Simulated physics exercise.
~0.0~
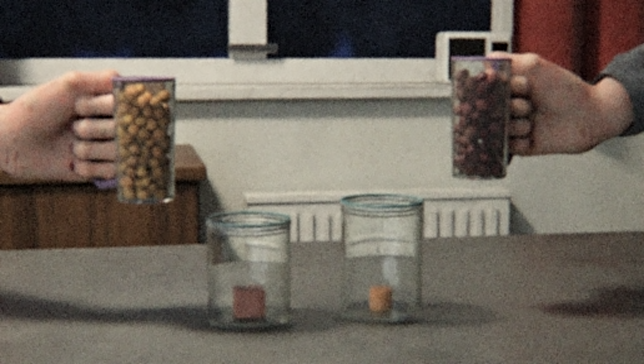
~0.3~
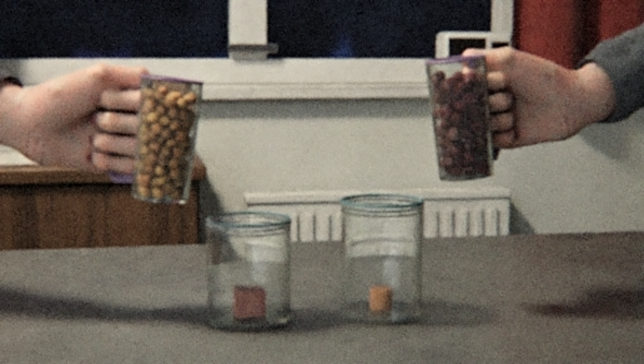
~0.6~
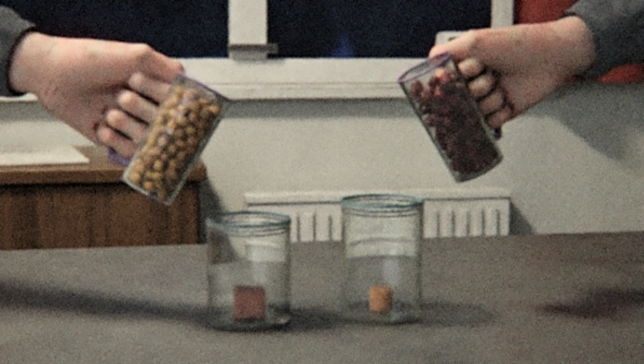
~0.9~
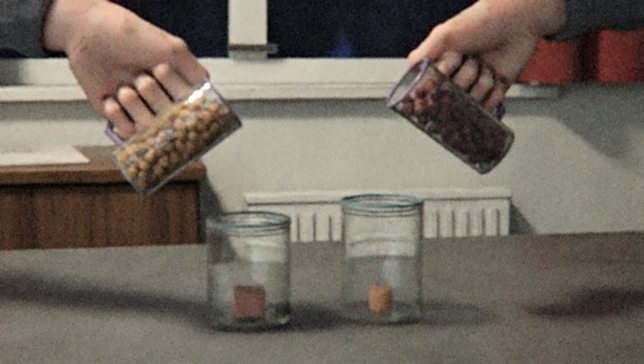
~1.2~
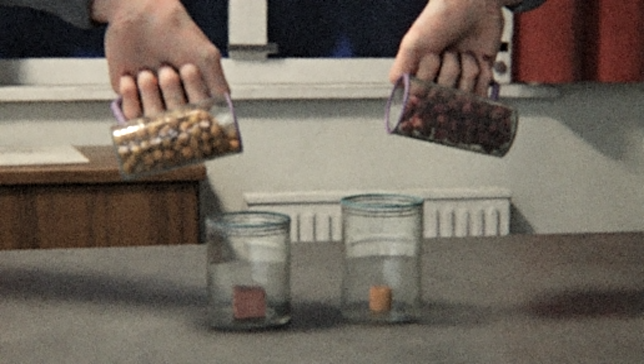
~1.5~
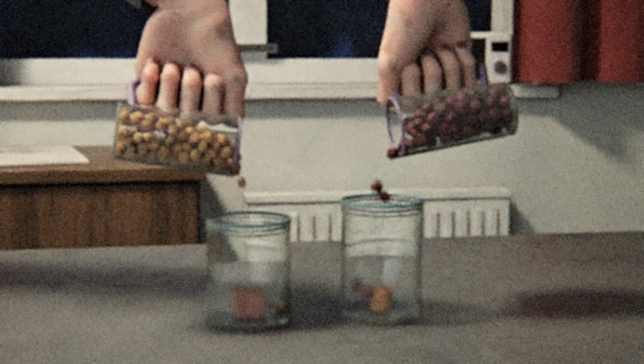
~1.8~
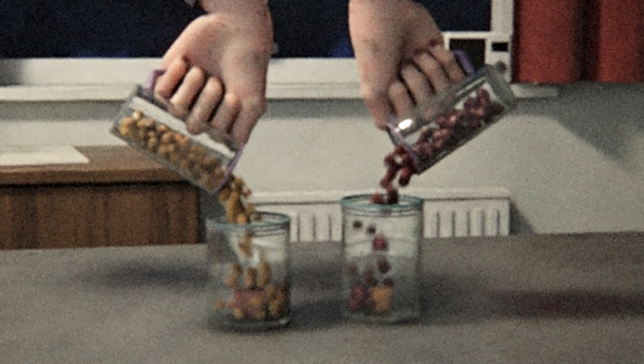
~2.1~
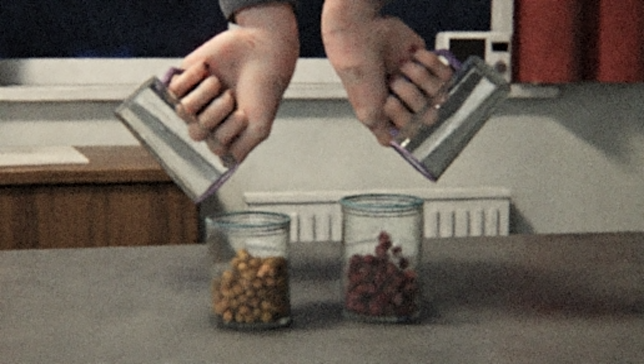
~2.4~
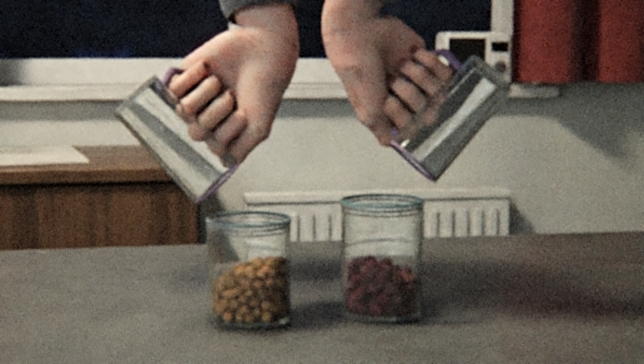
A grey tabletop in a room is seen from the front at a steady, level view, with a window, a white radiator, a wooden cabinet and a red curtain behind it. Two clear glass jars stand near the middle, the left holding a reddish block and the right a smaller orange one. Above them, one hand at each side holds a clear cup, the left filled with yellowish-brown pieces and the right with dark red ones. The hands move inward and tip the cups onto their sides, then further over. The pieces tumble into the jars until both cups are empty. They settle at about half full, covering both blocks, while the hands still hold the tipped cups above.
